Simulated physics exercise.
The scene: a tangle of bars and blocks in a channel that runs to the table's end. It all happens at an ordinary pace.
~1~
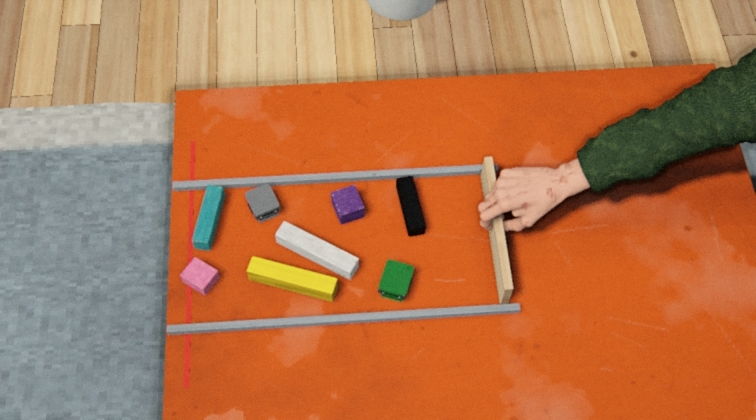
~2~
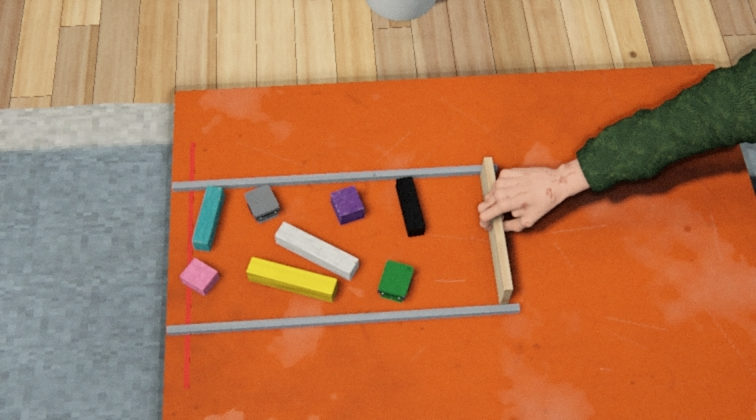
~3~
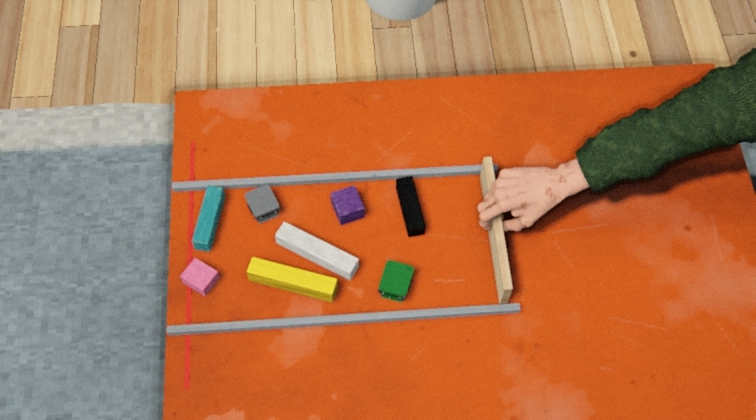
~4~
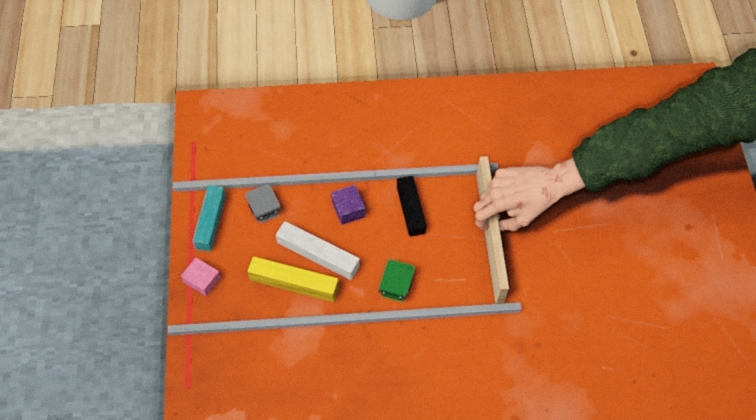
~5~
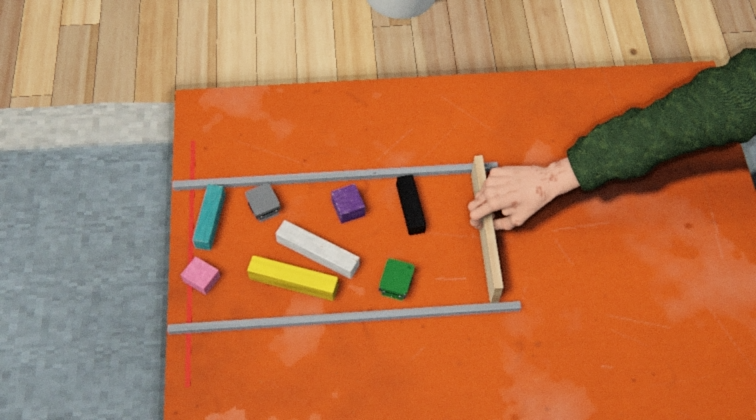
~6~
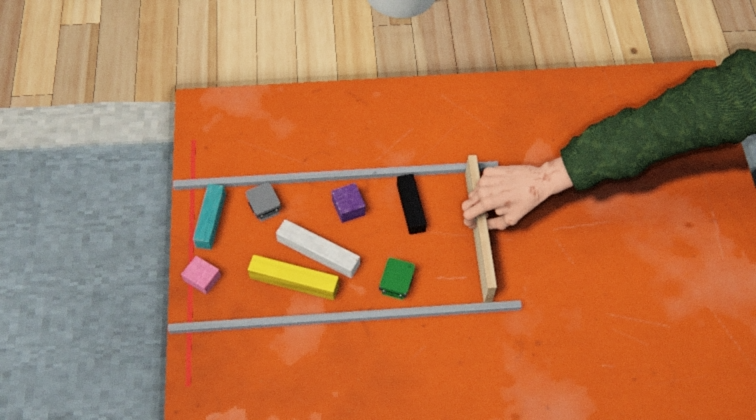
On an orange tabletop, a hand in a green knitted sleeve held a wooden board across two rails, stayed still at first, then slid it slightly left while the scattered colourful blocks stayed put.
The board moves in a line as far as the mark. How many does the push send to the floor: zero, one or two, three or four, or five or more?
The number that fall off is five or more.
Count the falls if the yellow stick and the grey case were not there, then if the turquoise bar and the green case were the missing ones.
It would be 4 and 5.
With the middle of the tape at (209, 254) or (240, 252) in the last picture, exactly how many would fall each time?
The counts: 4 and 2.
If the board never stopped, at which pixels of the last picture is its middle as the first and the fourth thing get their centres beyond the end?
At (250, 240) for the first, at (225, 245) for the fourth.
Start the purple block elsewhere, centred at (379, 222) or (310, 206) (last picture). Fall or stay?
In that order, it falls; goes over.
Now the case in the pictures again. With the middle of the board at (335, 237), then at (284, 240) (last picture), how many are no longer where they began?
By then 6, and 8.
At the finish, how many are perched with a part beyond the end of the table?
Overhanging: 1.
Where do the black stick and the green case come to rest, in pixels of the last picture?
Near (182, 217) and (174, 306).
Early on, none off yet; pink block at rest near (201, 275); turquoise bar at rest near (210, 216); grey case at rest near (264, 203).
A while later, none off yet; pink block travelled a little near (191, 281); turquoise bar travelled a little near (201, 213); grey case travelled about its own width near (223, 196).
Finally, the number that fall off is five or more; lost, purple block, white bar, yellow stick, grey case, turquoise bar and pink block.
